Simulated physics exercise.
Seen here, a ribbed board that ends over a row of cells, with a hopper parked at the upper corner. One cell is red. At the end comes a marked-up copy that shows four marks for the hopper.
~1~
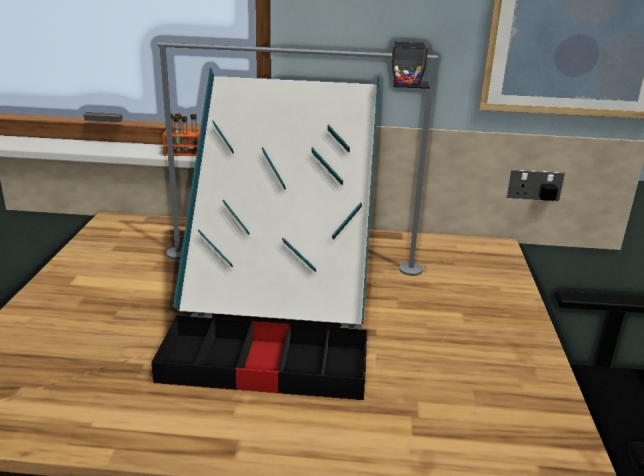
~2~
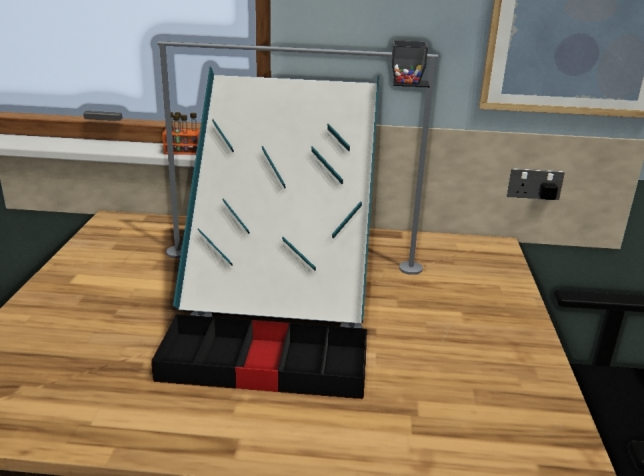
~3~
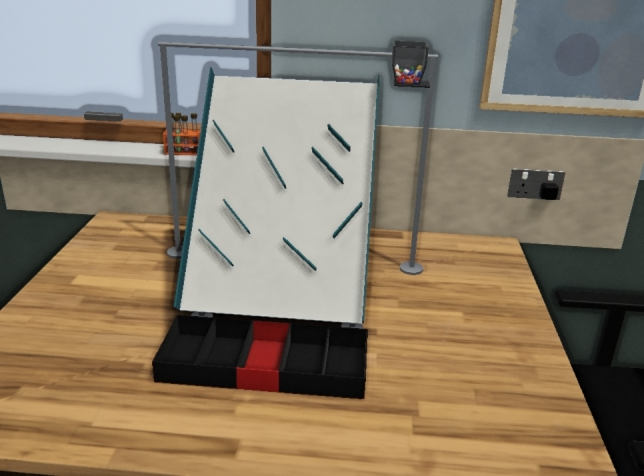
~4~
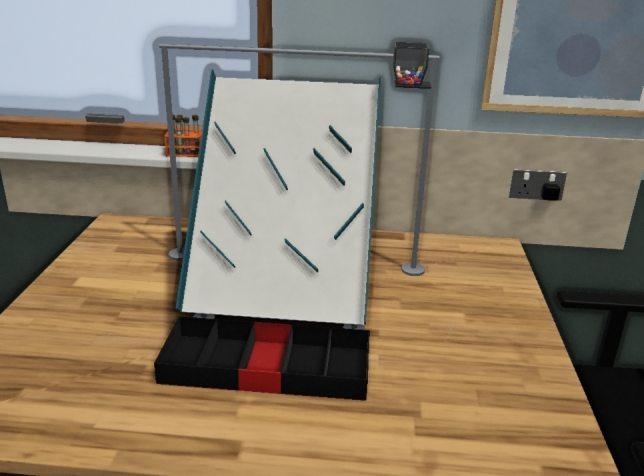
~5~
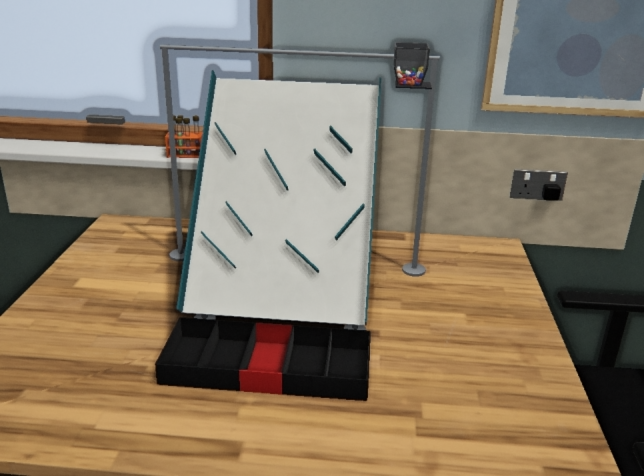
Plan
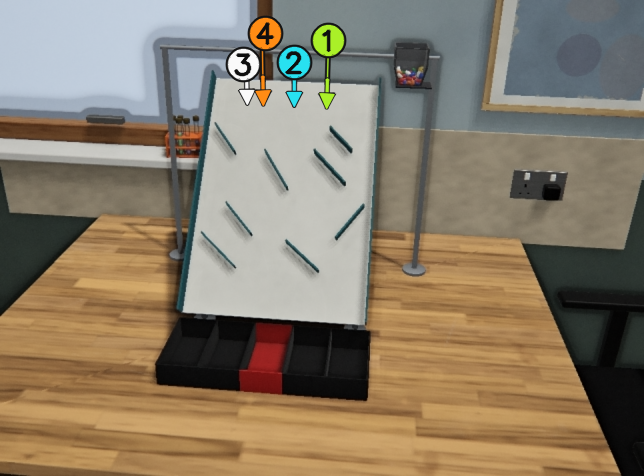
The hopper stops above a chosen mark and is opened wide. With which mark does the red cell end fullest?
Go for 3.
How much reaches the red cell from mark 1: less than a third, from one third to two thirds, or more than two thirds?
It is less than a third.
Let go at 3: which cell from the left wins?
It is the third one.
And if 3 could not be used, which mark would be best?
Here it is mark 4.
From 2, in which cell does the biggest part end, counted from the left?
The fifth from the left.
On the marked copy, mark 1 meets the board at (326, 102); mark 2 meets the board at (294, 101); mark 3 meets the board at (247, 99); mark 4 meets the board at (263, 100).
For mark 1, a stray few in the red cell, most in other cells, a small part held on the board.
For mark 2, none in the red cell, all in other cells.
For mark 3, about half in the red cell, about a third in other cells, a small part outside the box.
For mark 4, about a third in the red cell, about two thirds in other cells.
